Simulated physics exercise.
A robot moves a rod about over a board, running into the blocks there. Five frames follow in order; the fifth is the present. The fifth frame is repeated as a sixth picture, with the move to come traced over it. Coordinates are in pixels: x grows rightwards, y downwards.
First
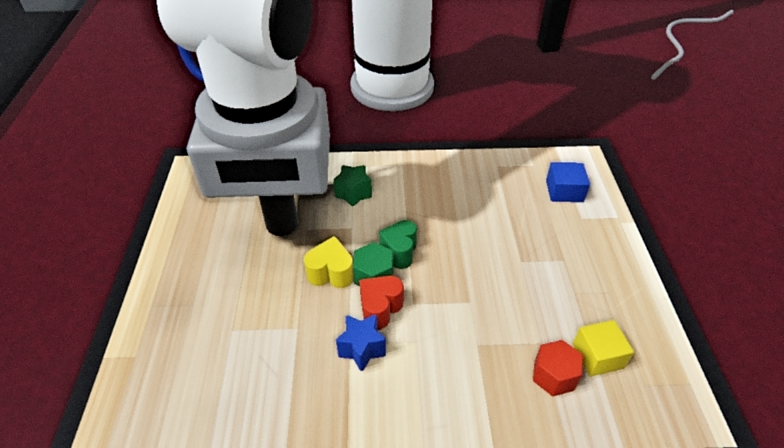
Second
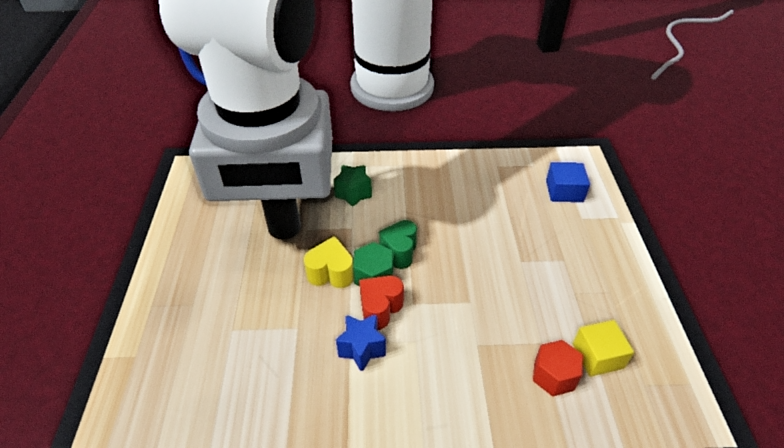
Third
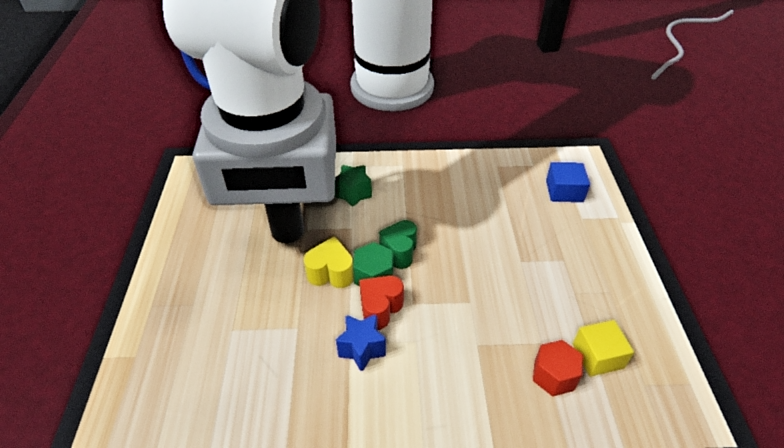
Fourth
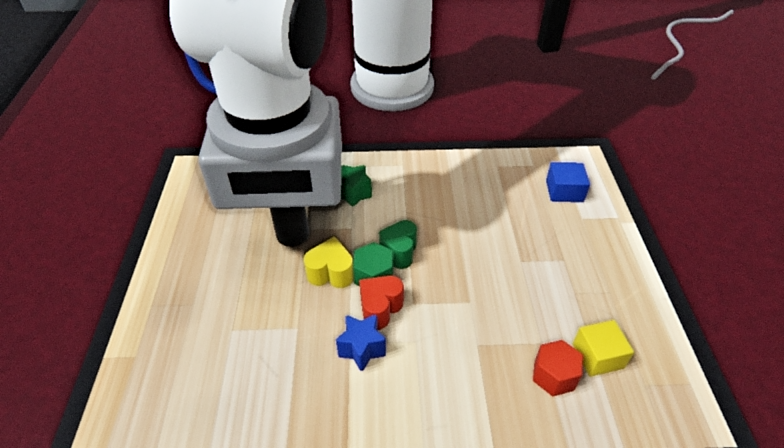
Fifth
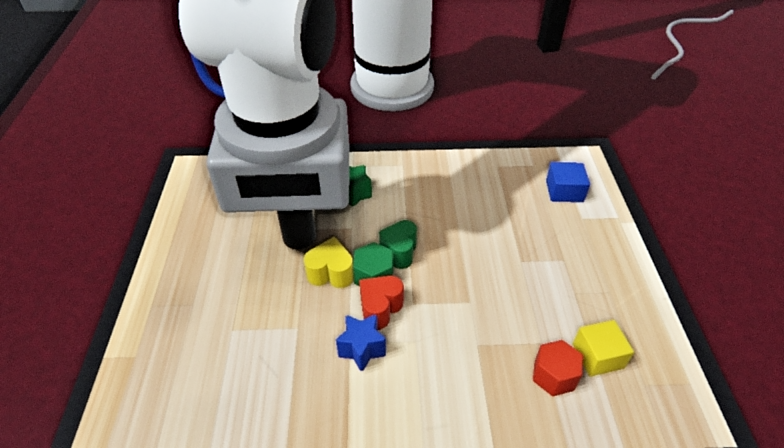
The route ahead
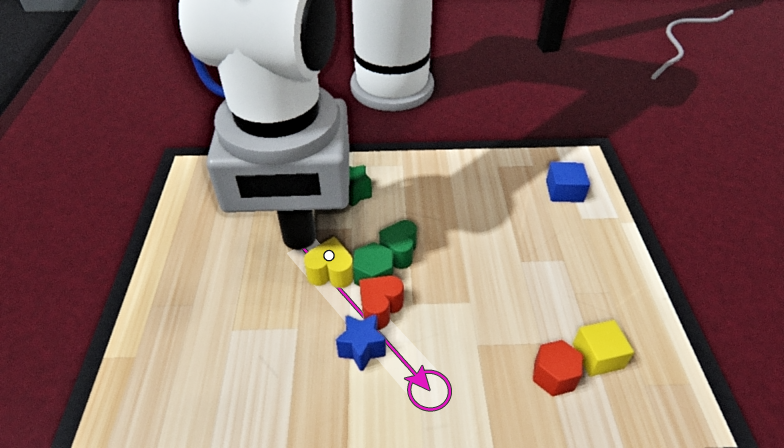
A robot arm with a grey, boxy end and a short black rod stands over the upper left of a pale wooden board on dark red cloth, seen from above at an angle. Yellow, green and red hearts, a green hexagon and a blue star cluster near the middle, with other coloured blocks beyond. The rod creeps right and slightly down towards the yellow heart; blocks and camera stay still.
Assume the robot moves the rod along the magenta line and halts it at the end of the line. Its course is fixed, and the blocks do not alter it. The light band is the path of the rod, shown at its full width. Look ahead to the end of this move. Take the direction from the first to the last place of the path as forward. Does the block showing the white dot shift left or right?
It gets pushed right.
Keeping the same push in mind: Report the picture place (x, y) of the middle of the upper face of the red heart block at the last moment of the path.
Top centre: (415, 302).
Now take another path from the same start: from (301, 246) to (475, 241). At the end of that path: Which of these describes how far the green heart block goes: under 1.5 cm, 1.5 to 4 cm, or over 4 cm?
Upwards of 4 cm.
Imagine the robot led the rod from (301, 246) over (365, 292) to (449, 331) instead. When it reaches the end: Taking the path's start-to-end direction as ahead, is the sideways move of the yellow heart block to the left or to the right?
The yellow heart block goes right.
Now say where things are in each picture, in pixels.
In the first frame, rod's lower end (282, 225); yellow heart block (329, 256); blue star-shaped block (361, 332); green six-sided block (373, 258); red heart block (380, 291).
In the second frame, rod (285, 228); blocks still.
In the third frame, rod (288, 232); blocks still.
In the fourth frame, rod (293, 235); blocks still.
In the fifth frame, rod (300, 238); yellow heart block (329, 256); blue star-shaped block (361, 332); green six-sided block (373, 258); red heart block (380, 291).
Drawn move, in a line from (301, 246) to (430, 390); the dot is on the yellow heart block.
What follows on the original path. One third of the way, rod (338, 281); yellow heart block (356, 296); green six-sided block (380, 261), turned 25° anticlockwise; red heart block (398, 299).
Two thirds of the way, rod (381, 329); yellow heart block (403, 348); blue star-shaped block (377, 378), turned 95° clockwise; green six-sided block (380, 261), turned 25° anticlockwise; red heart block (414, 302), turned 25° anticlockwise.
At the end, rod (430, 383); yellow heart block (448, 414), turned 35° clockwise; blue star-shaped block (379, 395), turned 140° clockwise; green six-sided block (380, 261), turned 25° anticlockwise; red heart block (415, 302), turned 25° anticlockwise.
